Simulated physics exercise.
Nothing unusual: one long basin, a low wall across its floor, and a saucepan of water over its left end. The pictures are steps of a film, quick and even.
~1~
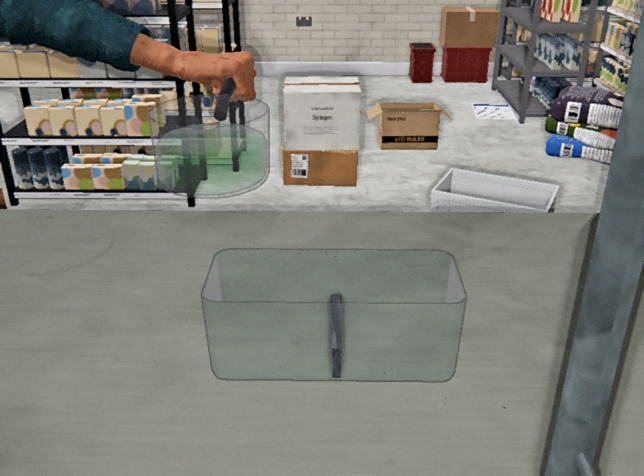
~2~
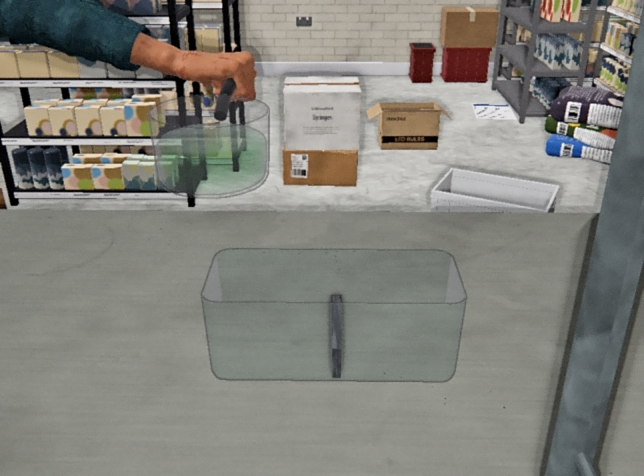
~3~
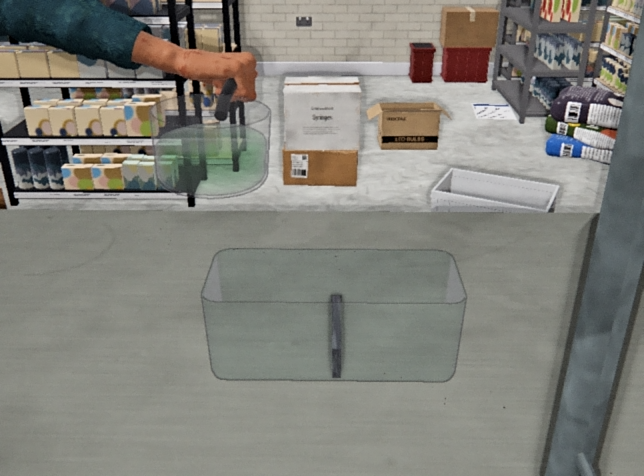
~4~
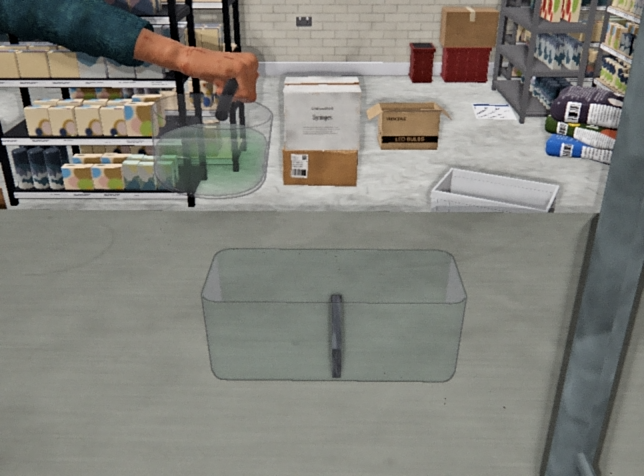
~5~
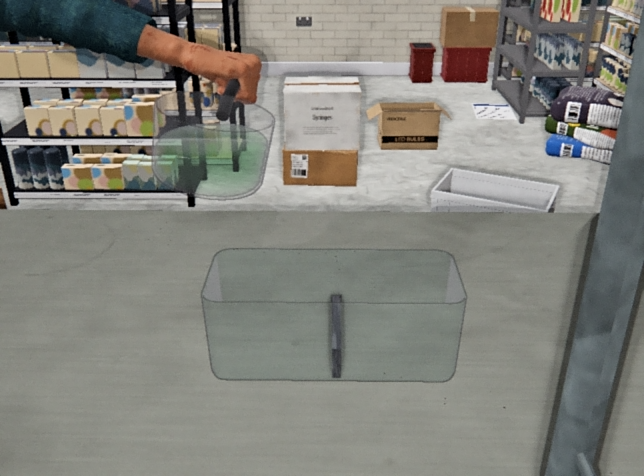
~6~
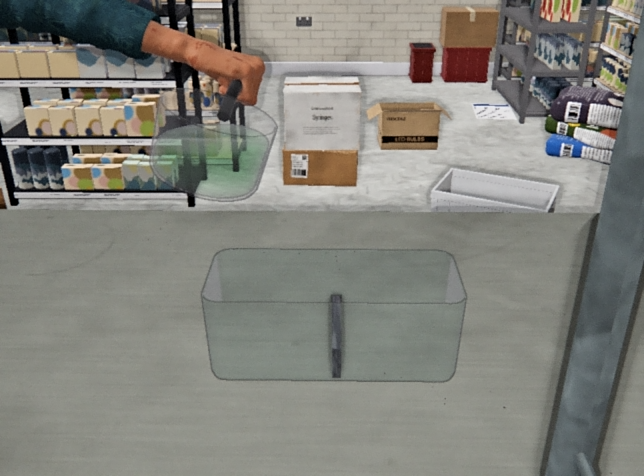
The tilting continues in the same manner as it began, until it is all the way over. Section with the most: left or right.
I expect the leftmost section to hold the most.
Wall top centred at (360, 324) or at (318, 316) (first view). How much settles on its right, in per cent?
The first placement gives around 5 percent, the second 50 percent.
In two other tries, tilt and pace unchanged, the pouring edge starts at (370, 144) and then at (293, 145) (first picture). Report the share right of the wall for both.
You'd get around 95 per cent and then around 45 per cent.
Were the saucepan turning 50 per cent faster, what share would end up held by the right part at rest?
Close to 15 out of every hundred.
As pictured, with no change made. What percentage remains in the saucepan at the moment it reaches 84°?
About 55 %.
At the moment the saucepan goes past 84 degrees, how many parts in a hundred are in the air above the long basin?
Estimated at 40 per cent or so.
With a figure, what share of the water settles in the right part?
About 20 per cent.
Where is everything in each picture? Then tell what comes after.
It leans 0°; its right rim is at (268, 112); the water meets the walls at (158, 138) and (267, 139); the long basin's rim runs from (209, 275) to (459, 277); the wall's top is at (337, 321), in the first frame.
It leans 1°; its right rim is at (268, 113); the water meets the walls at (158, 138) and (267, 138), in the second frame.
It leans 3°; its right rim is at (270, 115); the water meets the walls at (158, 138) and (267, 139), in the third frame.
It leans 6°; its right rim is at (272, 119); the water meets the walls at (159, 138) and (268, 139), in the fourth frame.
It leans 11°; its right rim is at (274, 124); the water meets the walls at (158, 138) and (269, 139), in the fifth frame.
It leans 17°; its right rim is at (276, 130); the water meets the walls at (157, 137) and (270, 140), in the sixth frame.
A moment on, the tilt is 84° and 57 per cent is still to pour, 5 is left of the wall and 0 right of it.
Next, the tilt is 119° and 6 per cent is still to pour, 60 is left of the wall and 20 right of it.
Then the tilt is 122° and 0 per cent is still to pour, 76 is left of the wall and 22 right of it.
Later the tilt is 122° and 0 per cent is still to pour, 76 is left of the wall and 22 right of it.
At rest 76 per cent lies left of the wall, 22 right of it and 2 outside.
